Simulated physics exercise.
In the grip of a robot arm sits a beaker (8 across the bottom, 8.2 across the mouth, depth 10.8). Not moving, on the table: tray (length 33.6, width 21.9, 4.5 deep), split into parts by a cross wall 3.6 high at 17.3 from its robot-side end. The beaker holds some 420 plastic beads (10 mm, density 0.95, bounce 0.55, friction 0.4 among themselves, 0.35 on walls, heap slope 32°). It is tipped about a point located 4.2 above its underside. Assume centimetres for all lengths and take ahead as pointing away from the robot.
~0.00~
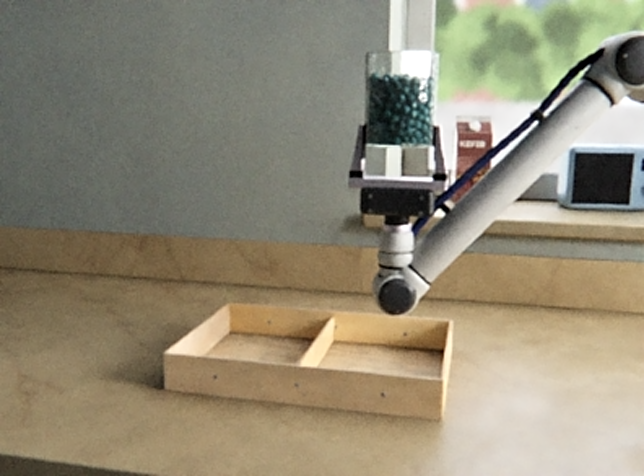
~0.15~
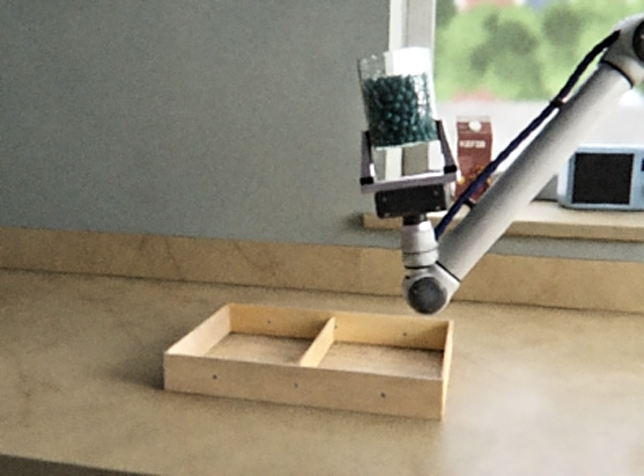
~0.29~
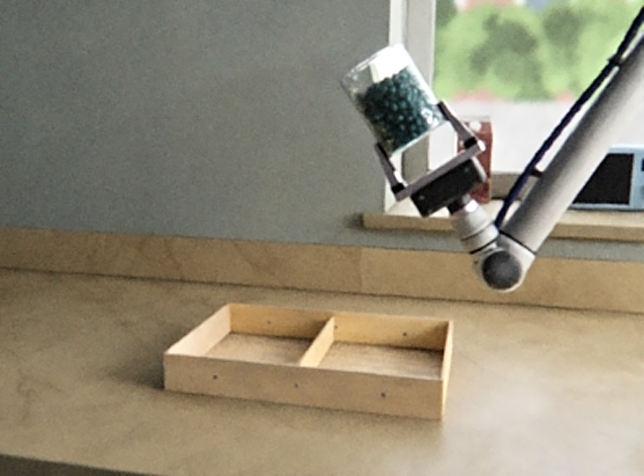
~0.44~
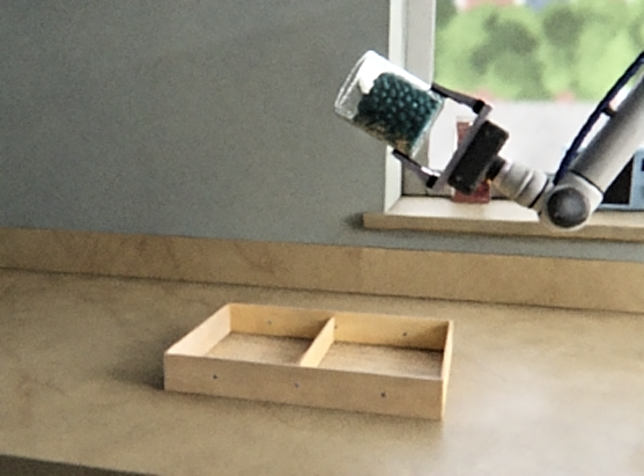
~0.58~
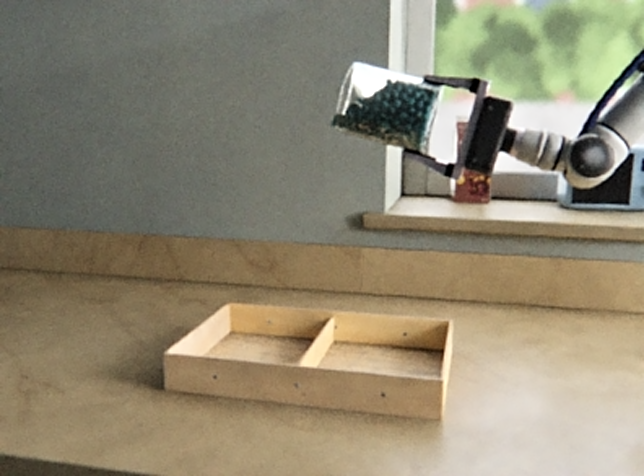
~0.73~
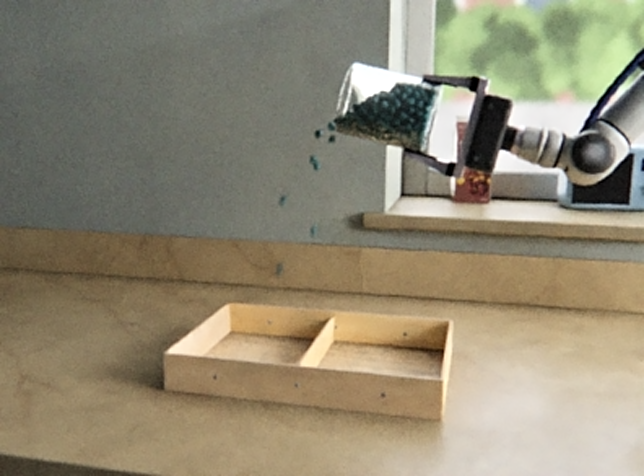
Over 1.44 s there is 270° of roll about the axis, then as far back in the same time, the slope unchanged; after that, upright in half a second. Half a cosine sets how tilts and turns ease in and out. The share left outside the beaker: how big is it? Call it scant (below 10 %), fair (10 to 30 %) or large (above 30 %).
Large.
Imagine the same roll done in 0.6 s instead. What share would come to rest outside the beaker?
It would then come to about 25 per cent.
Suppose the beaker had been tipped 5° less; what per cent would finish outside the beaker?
About 25 %.
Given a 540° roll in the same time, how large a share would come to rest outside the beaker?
In that case it would be around 45 percent.
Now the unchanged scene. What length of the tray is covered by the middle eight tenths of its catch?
About 14 centimetres.
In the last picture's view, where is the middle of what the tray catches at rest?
The middle lies at roughly (252, 355).
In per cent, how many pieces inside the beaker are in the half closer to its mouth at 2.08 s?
35 %, about.
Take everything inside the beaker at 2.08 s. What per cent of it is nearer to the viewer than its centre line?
60 per cent.
By 2.08 s, tipped 77°, highest piece 37 above the table; 322 in the beaker, 74 in the far-side part, 3 in the robot-side part, 2 on the table or floor, 15 in flight or on a rim.
By 3.43 s, tipped 77°, highest piece 37 above the table; 268 in the beaker, 129 in the far-side part, 8 in the robot-side part, 3 on the table or floor, 8 in flight or on a rim.
By 4.31 s, upright, highest piece 37 above the table; 255 in the beaker, 149 in the far-side part, 9 in the robot-side part, 3 on the table or floor.
By 5.01 s, upright, highest piece 37 above the table; 255 in the beaker, 149 in the far-side part, 9 in the robot-side part, 3 on the table or floor.
Final count, 255 in the beaker, 149 in the far-side part, 9 in the robot-side part, 3 on the table or floor. That is 39 % outside the beaker.
